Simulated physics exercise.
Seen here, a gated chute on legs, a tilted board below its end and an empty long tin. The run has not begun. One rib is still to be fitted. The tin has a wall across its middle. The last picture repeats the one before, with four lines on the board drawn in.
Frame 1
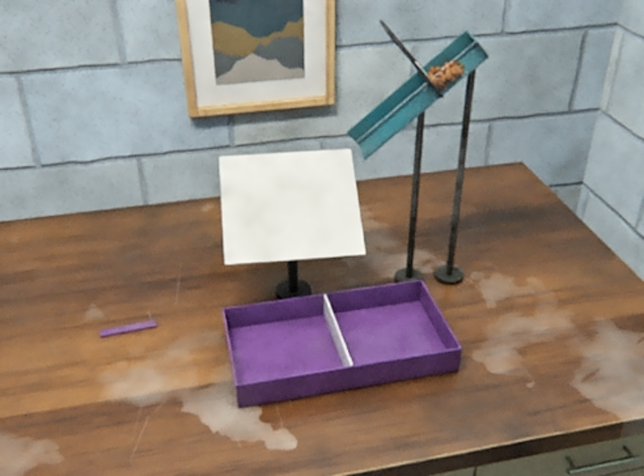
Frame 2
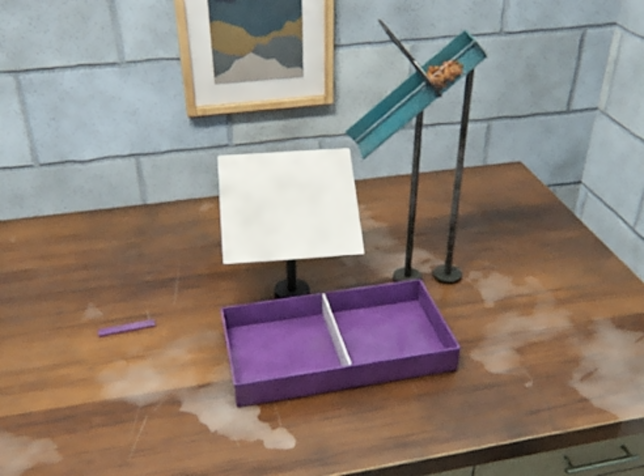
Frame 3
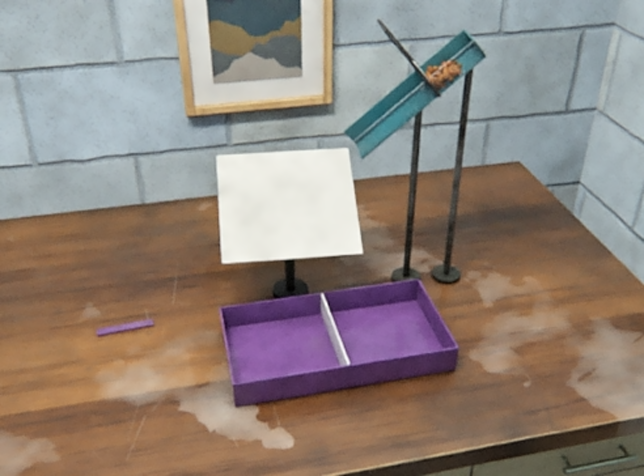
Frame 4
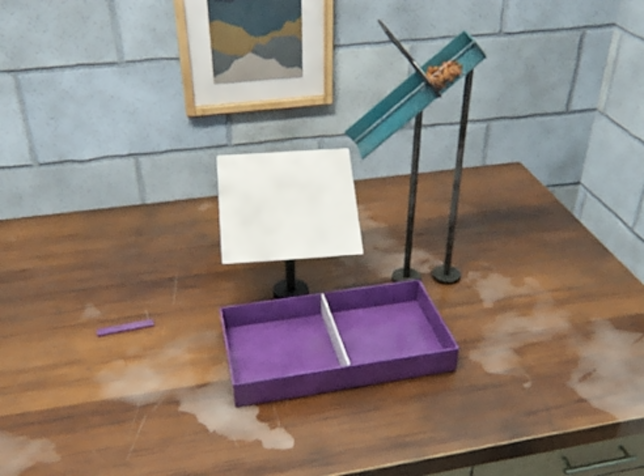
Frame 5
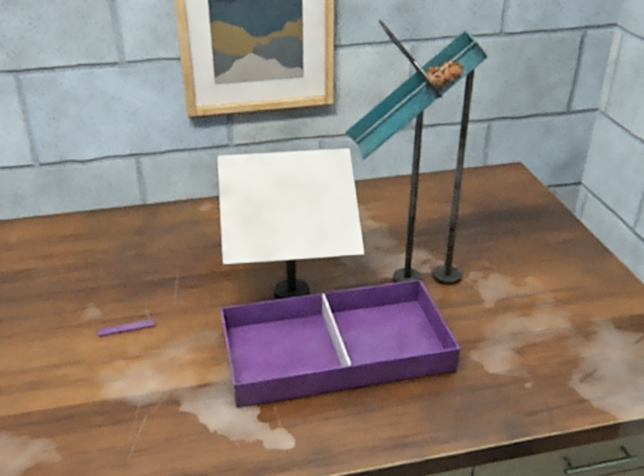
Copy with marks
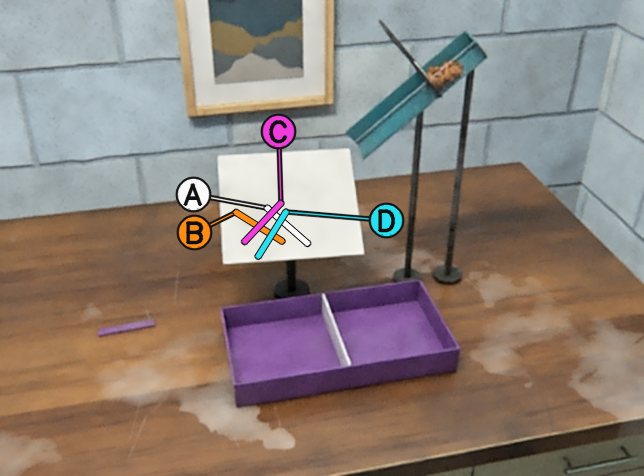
A divided purple tin sitting motionless on a wooden table, below a tilted white board and a raised teal chute holding brown pieces.
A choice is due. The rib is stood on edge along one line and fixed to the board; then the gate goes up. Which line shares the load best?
A is best.
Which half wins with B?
More lands on the left.
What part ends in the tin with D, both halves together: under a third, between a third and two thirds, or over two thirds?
It is over two thirds.
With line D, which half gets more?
More lands on the left.
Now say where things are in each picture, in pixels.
The first picture shows load behind the gate at (445, 78), cereal balls; lip of the chute at (362, 153), sloping fairly steeply.
The second picture shows middle of the board at (289, 203), tilted fairly steeply; middle of its low edge at (295, 258); of its high edge at (284, 152).
The third picture shows front corners of the tin at (234, 384) and (458, 347); front end of its middle wall at (349, 365).
The fourth picture shows middle of the load at (443, 78); lip at (360, 152).
The fifth picture shows middle of the load at (444, 78); lip at (361, 152).
On the marked copy, line A from (267, 208) to (307, 243); line B from (235, 212) to (282, 241); line C from (280, 203) to (244, 241); line D from (285, 211) to (258, 256).
If A is chosen, of what is caught, about half in the left half, about half in the right.
If B is chosen, of what is caught, all in the left half, none in the right.
If C is chosen, of what is caught, all in the left half, none in the right.
If D is chosen, of what is caught, nearly all in the left half, a stray few in the right.
